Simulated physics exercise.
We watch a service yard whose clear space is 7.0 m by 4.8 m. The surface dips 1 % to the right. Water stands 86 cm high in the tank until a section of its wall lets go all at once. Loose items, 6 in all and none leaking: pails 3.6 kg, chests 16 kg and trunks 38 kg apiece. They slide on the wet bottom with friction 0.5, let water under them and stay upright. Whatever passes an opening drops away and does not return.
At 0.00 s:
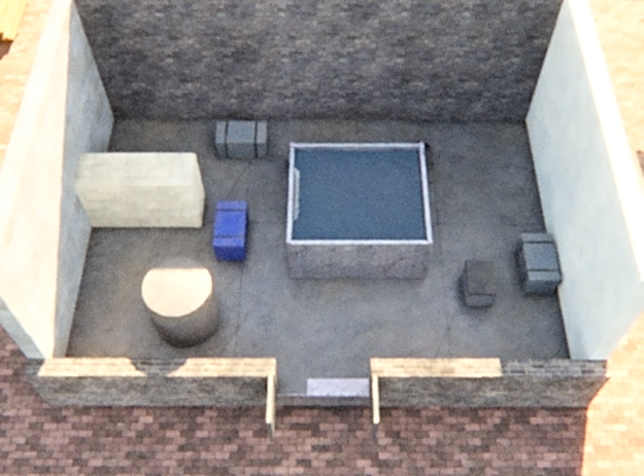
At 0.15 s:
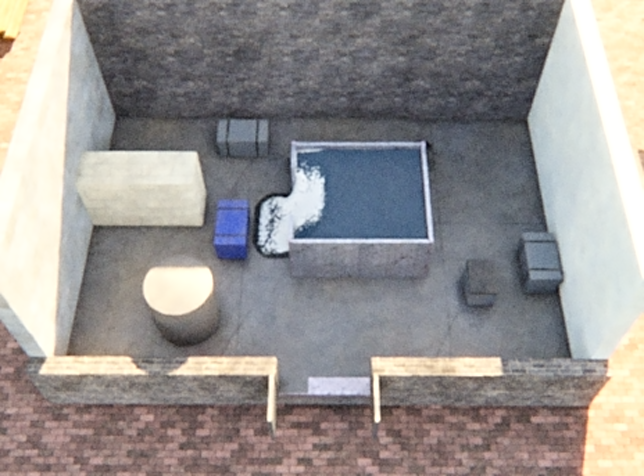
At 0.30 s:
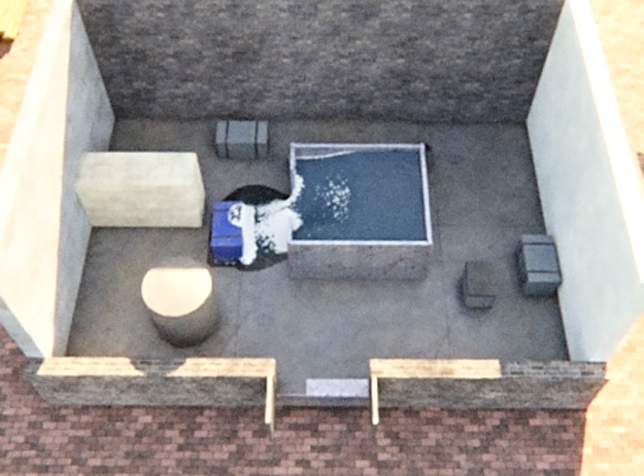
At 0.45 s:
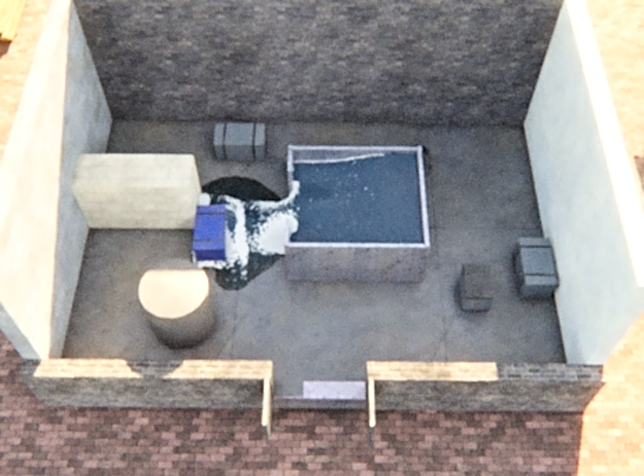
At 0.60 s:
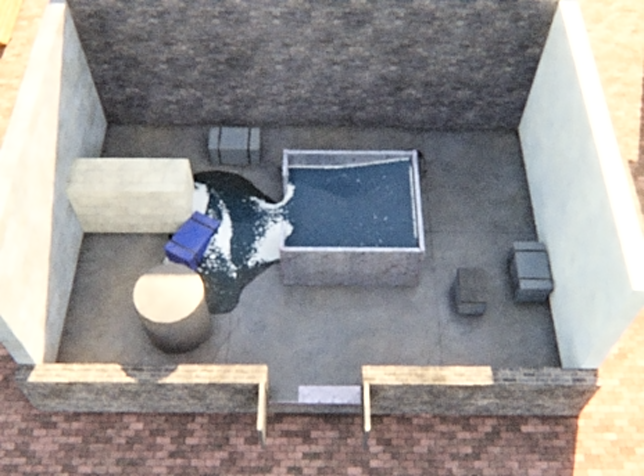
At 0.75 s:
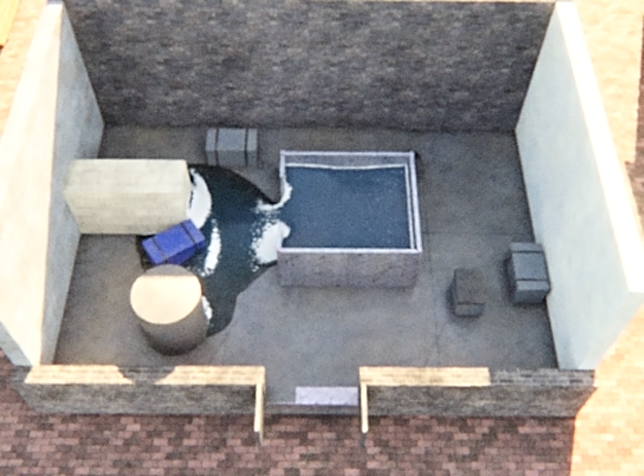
Water pouring from the left side of a raised tank in a walled yard, spreading and pushing a blue trunk leftward.
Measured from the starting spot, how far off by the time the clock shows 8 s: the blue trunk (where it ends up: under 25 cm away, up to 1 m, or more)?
Blue trunk travels far.
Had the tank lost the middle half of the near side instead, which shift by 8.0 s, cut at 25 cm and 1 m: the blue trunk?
In that case the blue trunk stays put.
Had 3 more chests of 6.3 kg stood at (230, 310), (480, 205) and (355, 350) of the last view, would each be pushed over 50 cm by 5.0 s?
In turn: Over, short of it, over.
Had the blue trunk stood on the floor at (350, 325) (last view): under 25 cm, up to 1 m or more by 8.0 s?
It moves a short way.
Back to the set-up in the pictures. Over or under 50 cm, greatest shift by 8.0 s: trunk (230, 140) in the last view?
It is more.
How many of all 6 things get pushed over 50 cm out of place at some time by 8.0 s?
That makes 4.
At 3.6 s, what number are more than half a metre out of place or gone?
By then 2.
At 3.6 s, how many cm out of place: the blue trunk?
About 200 cm.
After 1.6 s the blue trunk is near (79, 278), 2.1 m from its start, afloat; 0 of 6 are out; 1 afloat.
After 3.6 s the blue trunk is near (130, 341), 2.1 m from its start, afloat; 0 of 6 are out; 1 afloat.
After 5.6 s the blue trunk is near (131, 342), 2.1 m from its start, aground; 0 of 6 are out; 1 afloat.
After 8.0 s the blue trunk is near (131, 343), 2.1 m from its start, aground; 0 of 6 are out; 1 afloat.
